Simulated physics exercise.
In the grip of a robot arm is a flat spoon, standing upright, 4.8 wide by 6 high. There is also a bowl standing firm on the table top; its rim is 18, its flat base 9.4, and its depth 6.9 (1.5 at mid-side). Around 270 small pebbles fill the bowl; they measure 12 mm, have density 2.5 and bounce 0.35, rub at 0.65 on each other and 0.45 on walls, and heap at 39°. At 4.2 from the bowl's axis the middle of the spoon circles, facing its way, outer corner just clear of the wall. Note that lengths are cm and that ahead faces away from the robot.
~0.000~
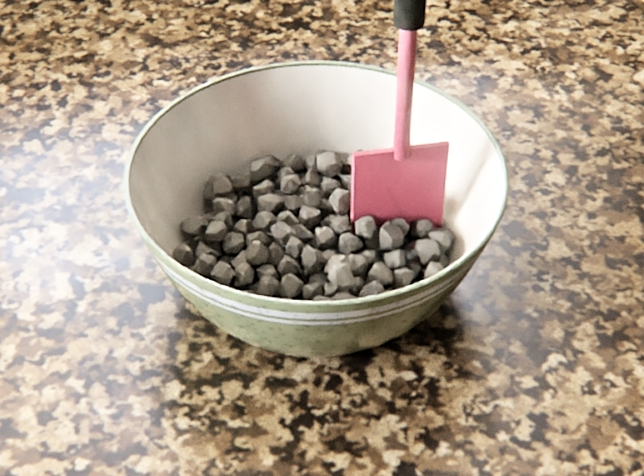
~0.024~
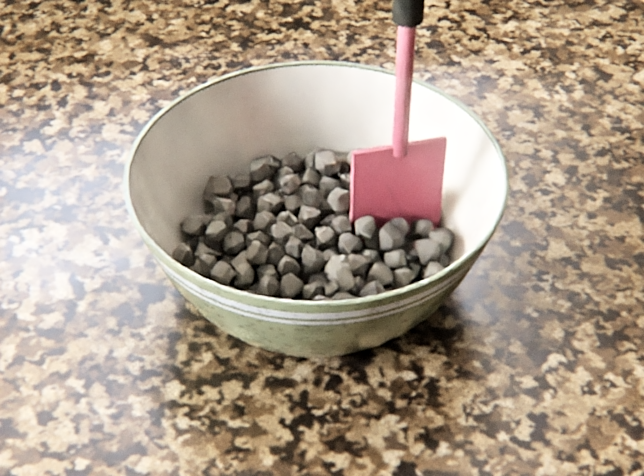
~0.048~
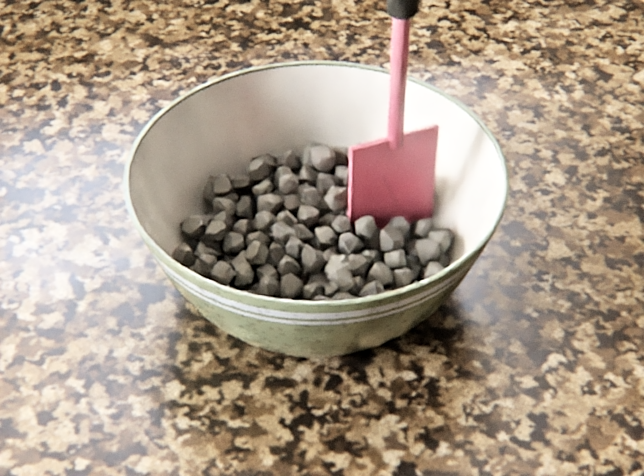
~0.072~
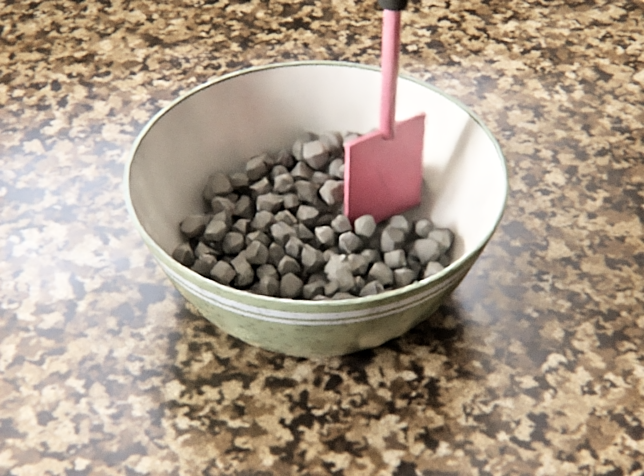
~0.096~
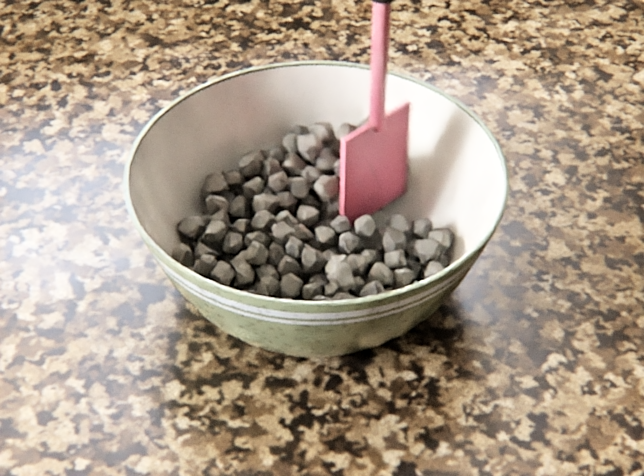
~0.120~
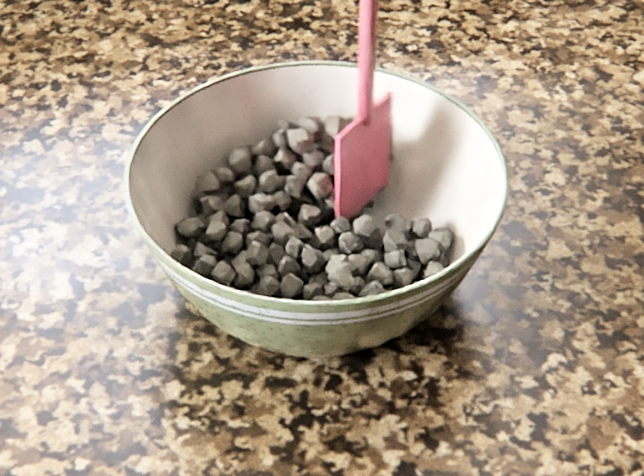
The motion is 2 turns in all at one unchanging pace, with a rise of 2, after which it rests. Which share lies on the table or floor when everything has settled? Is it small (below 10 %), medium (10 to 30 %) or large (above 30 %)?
It is small.
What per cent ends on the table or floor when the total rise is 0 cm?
Estimate: Close to 20 %.
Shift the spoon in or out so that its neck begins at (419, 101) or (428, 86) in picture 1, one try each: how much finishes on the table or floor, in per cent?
About 5 and 0 per cent.
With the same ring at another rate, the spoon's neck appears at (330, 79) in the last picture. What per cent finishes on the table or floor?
About 20 %.
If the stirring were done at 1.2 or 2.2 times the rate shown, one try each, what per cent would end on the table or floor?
About 10 and 30 per cent.
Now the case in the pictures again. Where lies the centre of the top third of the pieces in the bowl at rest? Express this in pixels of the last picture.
The centre is near pixel (369, 229).
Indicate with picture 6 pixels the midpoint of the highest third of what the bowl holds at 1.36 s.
Somewhere around (279, 287), I think.
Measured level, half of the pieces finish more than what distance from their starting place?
Something like 8 centimetres, give or take.
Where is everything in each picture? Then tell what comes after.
The first picture shows the spoon neck at (403, 123), 0° round; upper third of the load around (311, 234), from x 185 to 445, top at y 160; 268 in the bowl.
The second picture shows the spoon neck at (402, 120), 3° round; upper third of the load around (311, 234), from x 185 to 445, top at y 155.
The third picture shows the spoon neck at (397, 112), 12° round; upper third of the load around (312, 229), from x 185 to 445, top at y 150.
The fourth picture shows the spoon neck at (388, 103), 22° round; upper third of the load around (316, 224), from x 185 to 445, top at y 140.
The fifth picture shows the spoon neck at (378, 95), 33° round; upper third of the load around (311, 223), from x 185 to 445, top at y 130.
The sixth picture shows the spoon neck at (366, 89), 43° round; upper third of the load around (300, 207), from x 185 to 445, top at y 125; 268 in the bowl.
After 0.74 s, 310° round, highest piece 9 above the table; 267 in the bowl, 1 on the table or floor.
After 1.36 s, 218° round, highest piece 8 above the table; 260 in the bowl, 7 on the table or floor, 1 in flight or on the tool.
After 1.87 s, 0° round, highest piece 8 above the table; 259 in the bowl, 9 on the table or floor.
After 2.57 s, 0° round, highest piece 8 above the table; 259 in the bowl, 9 on the table or floor.
In the end, 259 in the bowl, 9 on the table or floor. That is 3 % on the table or floor.
